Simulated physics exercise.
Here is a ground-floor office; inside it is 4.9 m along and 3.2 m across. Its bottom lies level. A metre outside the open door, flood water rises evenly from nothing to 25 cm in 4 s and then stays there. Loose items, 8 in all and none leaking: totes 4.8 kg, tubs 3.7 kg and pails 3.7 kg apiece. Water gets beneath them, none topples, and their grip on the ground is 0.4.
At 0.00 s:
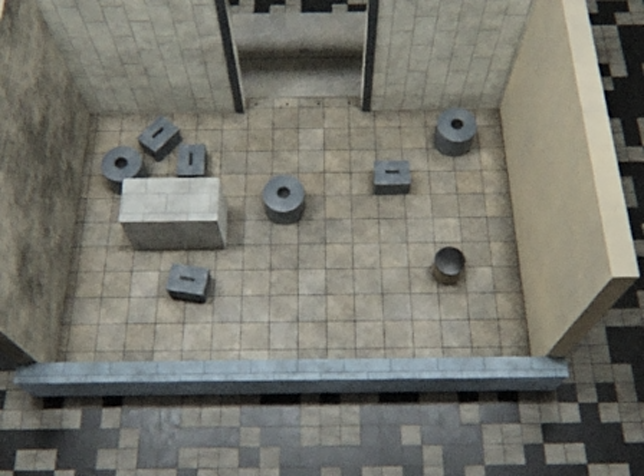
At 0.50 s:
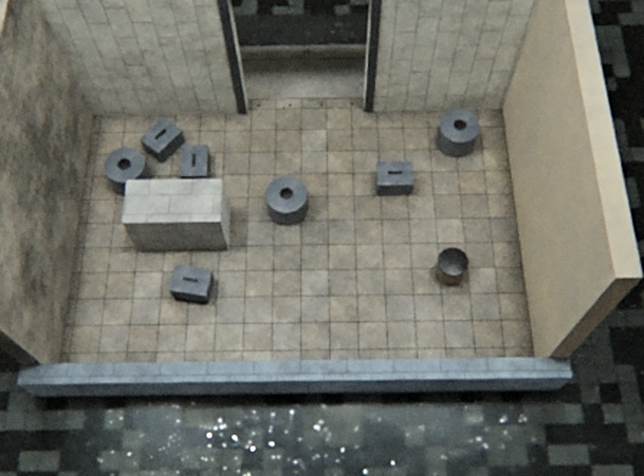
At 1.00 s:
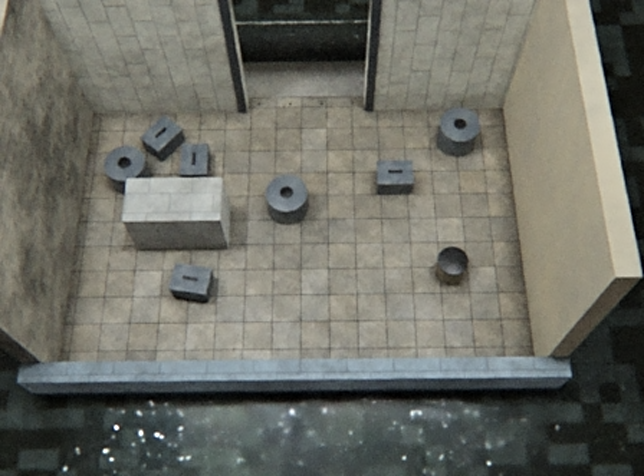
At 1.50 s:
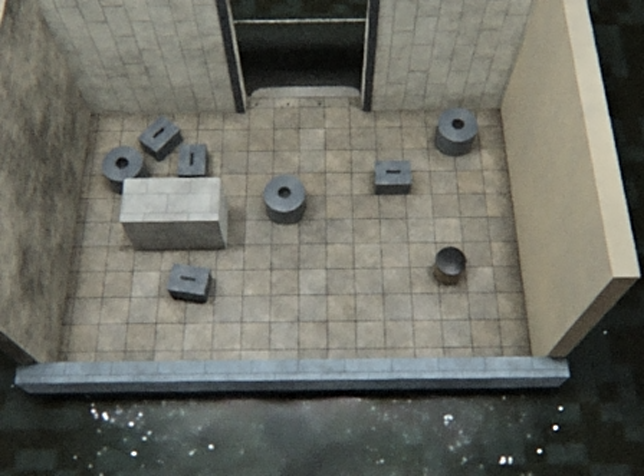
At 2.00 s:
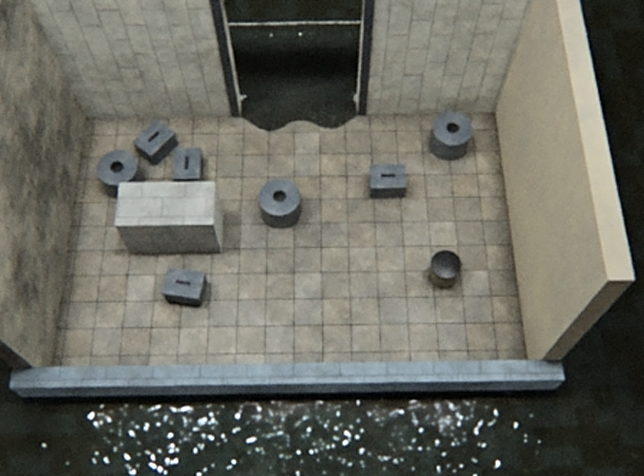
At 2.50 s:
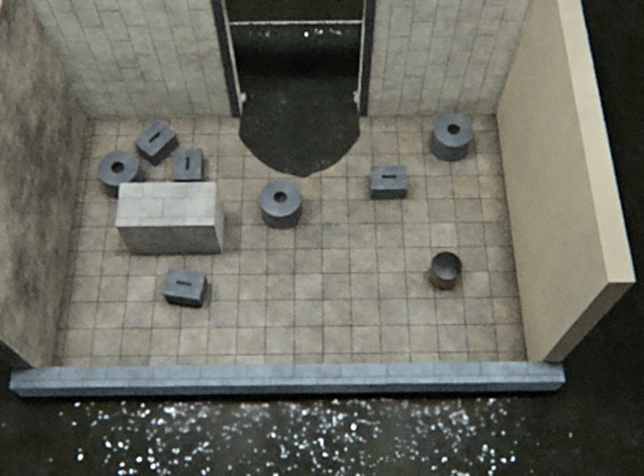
In a tiled, walled room seen from above, dark water spreads over the checkered ground outside, then creeps through the open doorway and forms a rounded pool on the floor, while the scattered grey blocks and cylinders stay put.
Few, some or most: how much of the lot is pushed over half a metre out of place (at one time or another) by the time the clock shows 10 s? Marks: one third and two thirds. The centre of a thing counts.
It is two thirds or more.
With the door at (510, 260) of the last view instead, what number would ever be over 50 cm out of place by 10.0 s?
In that case 7 of them.
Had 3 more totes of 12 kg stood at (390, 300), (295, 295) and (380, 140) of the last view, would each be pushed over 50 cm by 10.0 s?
In turn: More, past it, short of it.
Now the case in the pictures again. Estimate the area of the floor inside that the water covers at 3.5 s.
About 3.5 m2.
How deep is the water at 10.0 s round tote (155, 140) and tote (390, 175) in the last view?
About 6 and 7 cm.
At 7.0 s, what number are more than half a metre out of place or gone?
I count 4.
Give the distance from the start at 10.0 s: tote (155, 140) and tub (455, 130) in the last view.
In turn: 80 cm, 140 cm.
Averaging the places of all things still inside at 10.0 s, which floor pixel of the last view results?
At about (251, 178).
After 3.5 s 0 of 8 are over 50 cm from their spots; 0 afloat.
After 4.5 s 1 of 8 are over 50 cm from their spots; 0 afloat.
After 7.0 s 4 of 8 are over 50 cm from their spots; 4 afloat.
After 10.0 s 5 of 8 are over 50 cm from their spots, and 6 have been at some point; 8 afloat.
